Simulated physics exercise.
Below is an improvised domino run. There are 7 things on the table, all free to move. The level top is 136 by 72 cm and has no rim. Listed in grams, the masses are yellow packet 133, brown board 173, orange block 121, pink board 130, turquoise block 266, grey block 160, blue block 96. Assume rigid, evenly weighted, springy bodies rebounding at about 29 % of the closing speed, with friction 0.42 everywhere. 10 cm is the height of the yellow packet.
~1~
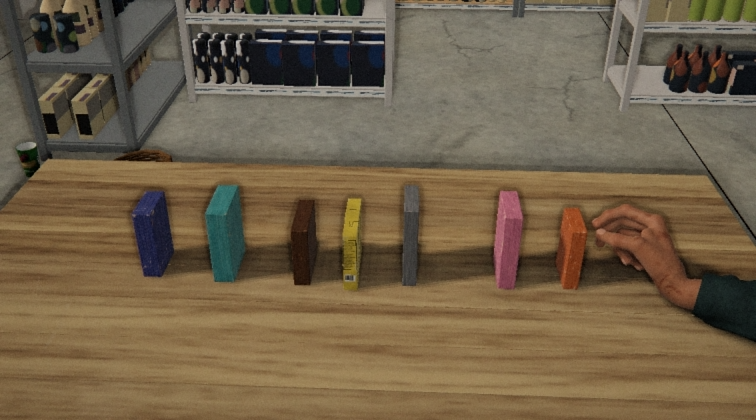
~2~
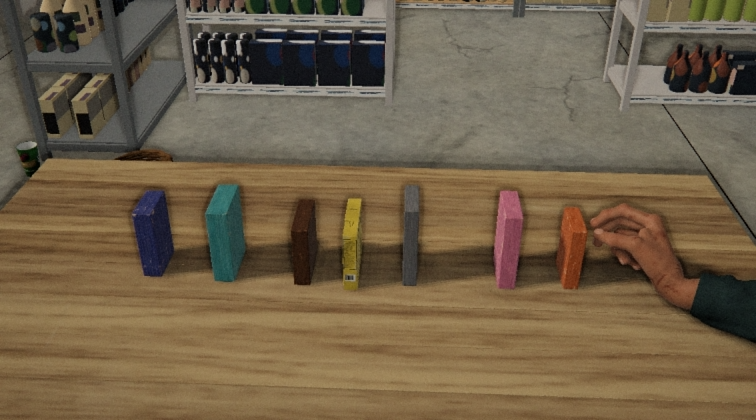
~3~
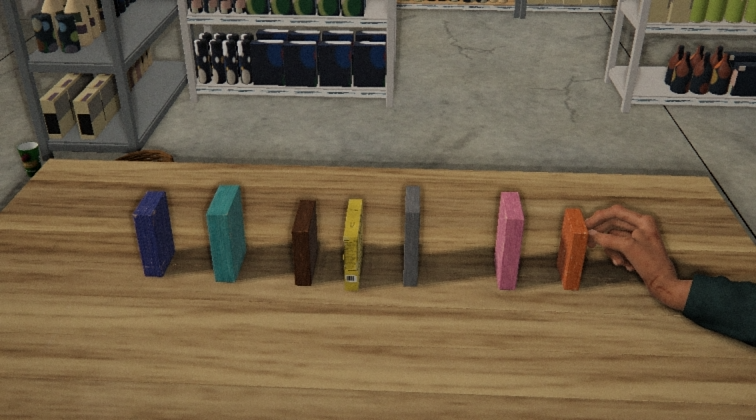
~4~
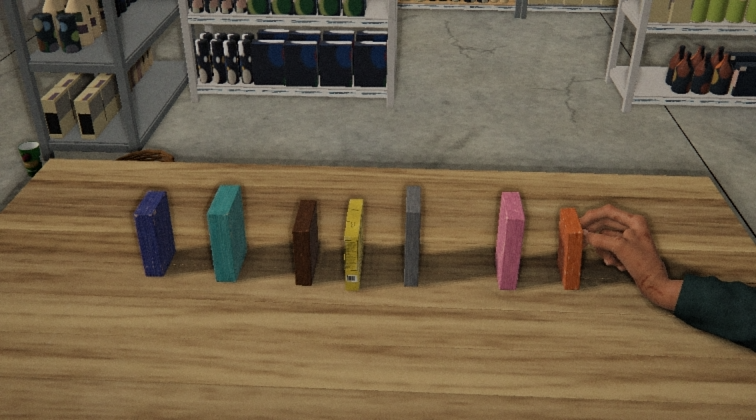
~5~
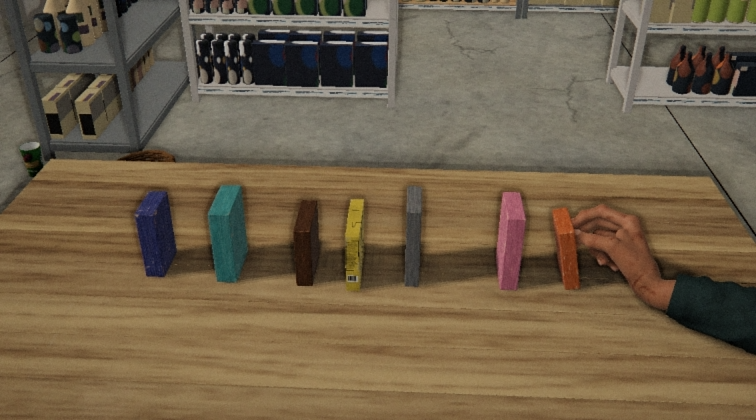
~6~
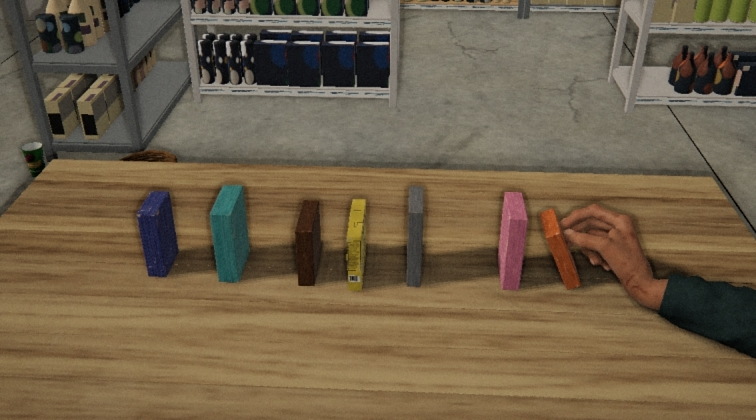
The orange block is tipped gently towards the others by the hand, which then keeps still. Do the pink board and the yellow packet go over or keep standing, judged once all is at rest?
The pink board goes over; the yellow packet goes over.
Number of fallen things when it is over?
7.
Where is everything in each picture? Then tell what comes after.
Pink board (507, 240); yellow packet (353, 244), in the first picture.
Grey block (411, 236); brown board (305, 242), in the second picture.
Turquoise block (228, 234); grey block (412, 237), in the third picture.
Orange block 5° over; brown board (306, 243); turquoise block (228, 234), in the fourth picture.
Orange block 12° over; grey block (413, 237); brown board (307, 243), in the fifth picture.
Orange block 25° over; pink board (512, 241); yellow packet (357, 244), in the sixth picture.
Then, 0.40 s on from there, orange block 76° over; pink board on its side near (459, 268); grey block 3° off upright.
Then, 0.90 s on from there, orange block 75° over; pink board on its side near (458, 267); yellow packet 70° off upright near (322, 256); grey block 72° off upright.
Then, 1.30 s on from there, orange block 75° over; pink board on its side near (458, 267); yellow packet 72° off upright near (322, 256); grey block 73° off upright.
In the end, toppled on the table, yellow packet, brown board, pink board, turquoise block and grey block. At the end, from the last picture's camera, pink board near (458, 267), yellow packet near (322, 256).
